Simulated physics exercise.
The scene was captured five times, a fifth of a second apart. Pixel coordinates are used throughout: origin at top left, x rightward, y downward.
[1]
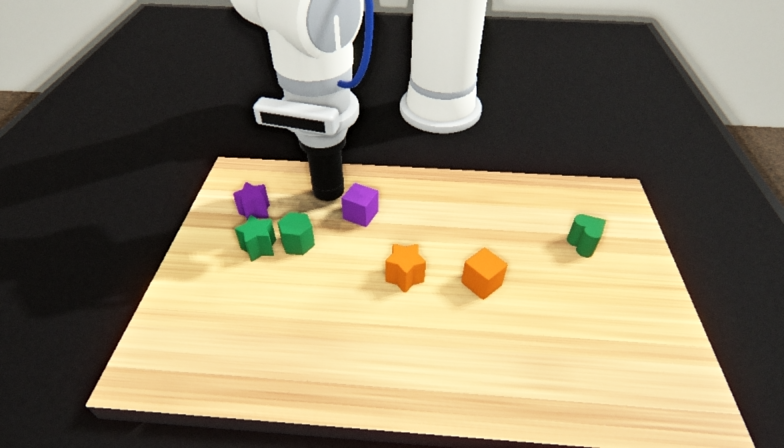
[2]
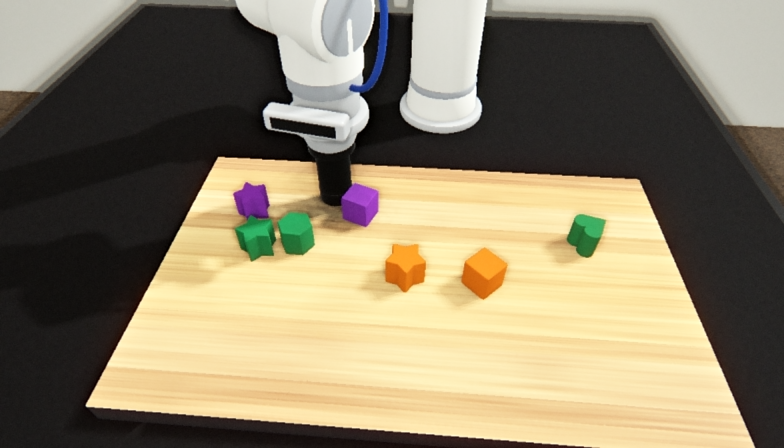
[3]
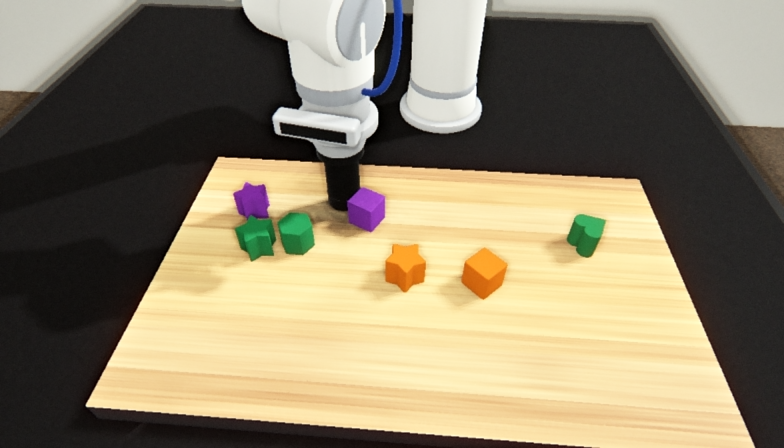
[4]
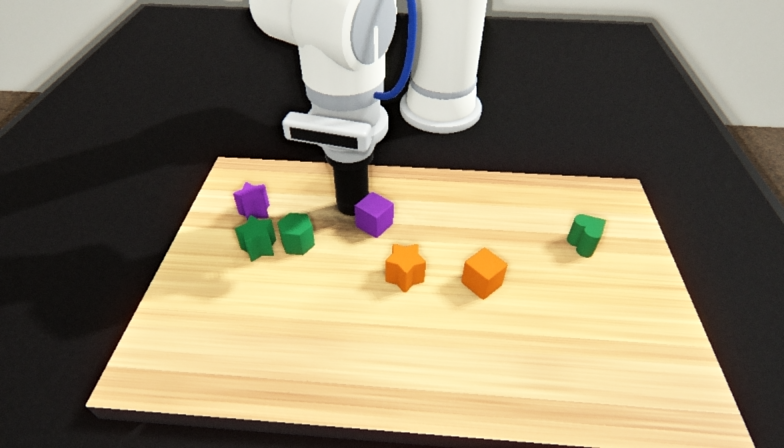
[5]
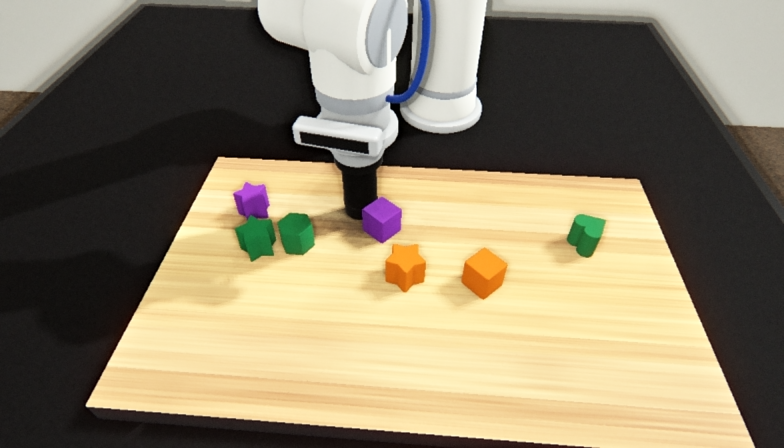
A robot arm moves right and pushes the purple cube slightly toward the orange star.
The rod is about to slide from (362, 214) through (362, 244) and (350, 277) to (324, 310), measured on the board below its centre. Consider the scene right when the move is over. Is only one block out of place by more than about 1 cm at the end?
Yes
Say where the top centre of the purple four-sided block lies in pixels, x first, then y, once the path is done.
It will likely be found at (394, 223).
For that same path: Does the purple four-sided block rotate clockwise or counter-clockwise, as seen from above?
Counter-clockwise, from overhead.
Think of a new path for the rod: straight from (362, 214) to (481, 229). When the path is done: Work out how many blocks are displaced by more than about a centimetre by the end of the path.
Most likely one.
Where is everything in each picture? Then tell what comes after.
In the first picture, rod's lower end (329, 191); purple four-sided block (360, 194); orange star block (406, 256).
In the second picture, rod (337, 196); blocks still.
In the third picture, rod (345, 201); purple four-sided block (367, 199).
In the fourth picture, rod (353, 205); purple four-sided block (374, 204).
In the fifth picture, rod (361, 209); purple four-sided block (382, 209); orange star block (406, 256).
On the path given first. One third of the way, rod (361, 240); purple four-sided block (394, 223), turned 40° anticlockwise.
Two thirds of the way, rod (349, 273); purple four-sided block (394, 223), turned 40° anticlockwise.
At the end, rod (323, 306); purple four-sided block (394, 223), turned 40° anticlockwise; orange star block still.
